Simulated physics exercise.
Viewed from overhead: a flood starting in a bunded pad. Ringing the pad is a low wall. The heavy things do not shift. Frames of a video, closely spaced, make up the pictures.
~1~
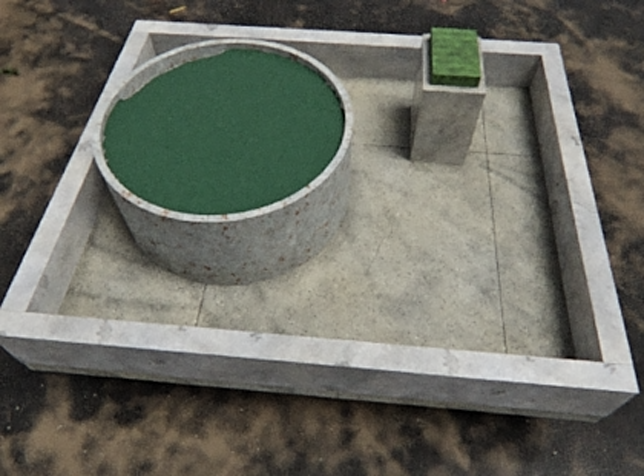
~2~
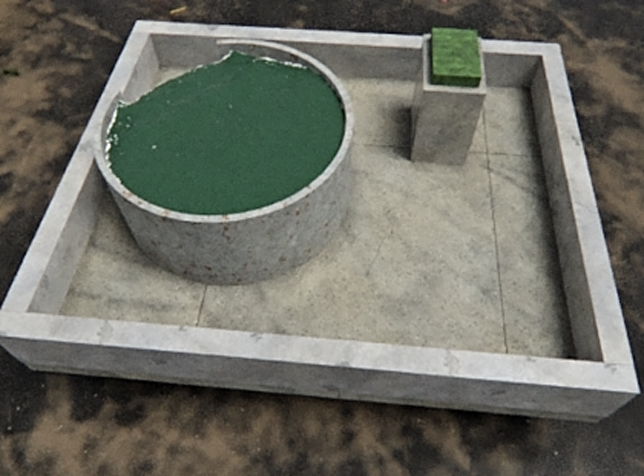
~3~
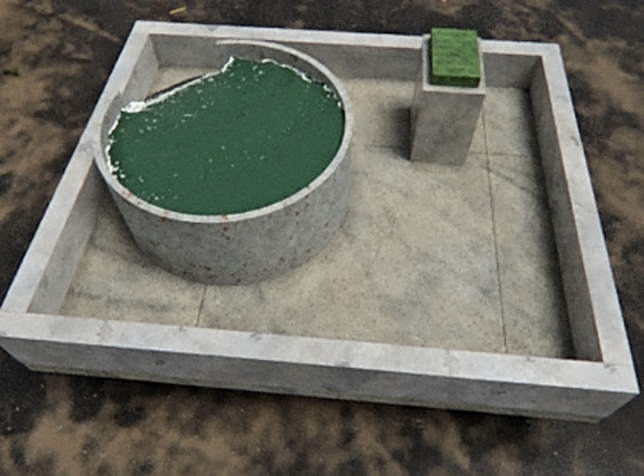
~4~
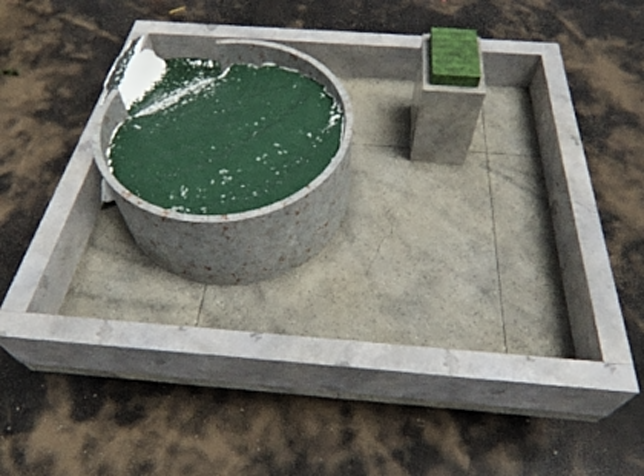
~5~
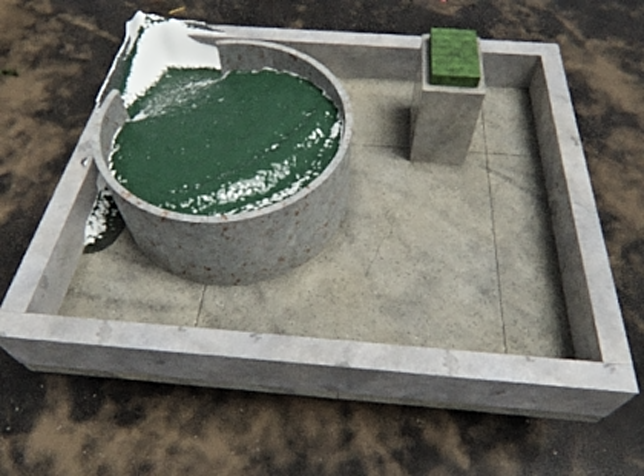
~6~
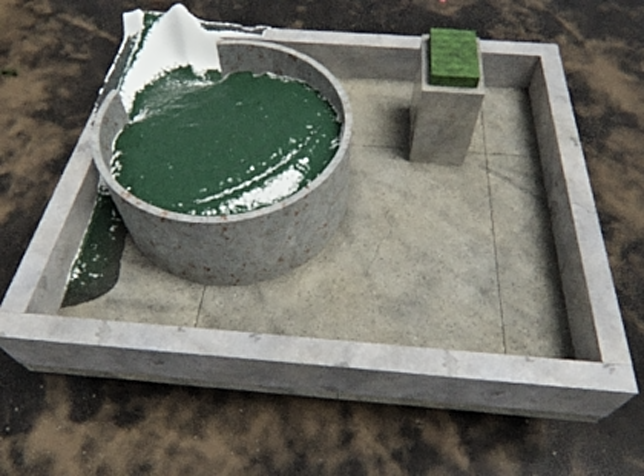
On a walled concrete pad, green water pours from the round pool's far side and spreads left.
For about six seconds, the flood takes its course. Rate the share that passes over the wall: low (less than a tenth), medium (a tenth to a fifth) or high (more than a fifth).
Medium.
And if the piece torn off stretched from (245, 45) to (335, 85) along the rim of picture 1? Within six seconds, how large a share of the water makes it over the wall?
Estimate: Some 6 in a hundred.
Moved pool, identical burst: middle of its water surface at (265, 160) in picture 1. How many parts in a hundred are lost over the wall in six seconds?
Estimated share: Around 10 %.
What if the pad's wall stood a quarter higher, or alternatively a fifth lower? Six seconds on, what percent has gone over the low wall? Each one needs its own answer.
First try roughly 8 per cent, second try roughly 24 per cent.
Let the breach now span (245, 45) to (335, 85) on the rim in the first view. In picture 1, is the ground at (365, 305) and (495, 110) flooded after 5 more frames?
Taking them as listed, I'd say unwetted and drenched.
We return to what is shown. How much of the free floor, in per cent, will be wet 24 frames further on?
I'd estimate some 100 per cent.
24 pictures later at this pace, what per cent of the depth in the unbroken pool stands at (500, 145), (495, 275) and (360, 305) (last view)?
8, 4 and 14 in a hundred, in turn.
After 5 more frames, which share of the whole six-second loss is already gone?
Near 50 in a hundred.
A moment on, water covers 25 % of the floor; the low wall has let 3 % over.
Next, water covers 30 % of the floor; the low wall has let 7 % over.
Then, water covers 60 % of the floor; the low wall has let 14 % over.
Later, water covers 75 % of the floor; the low wall has let 14 % over.
In the end, water covers 75 % of the floor; the low wall has let 14 % over.
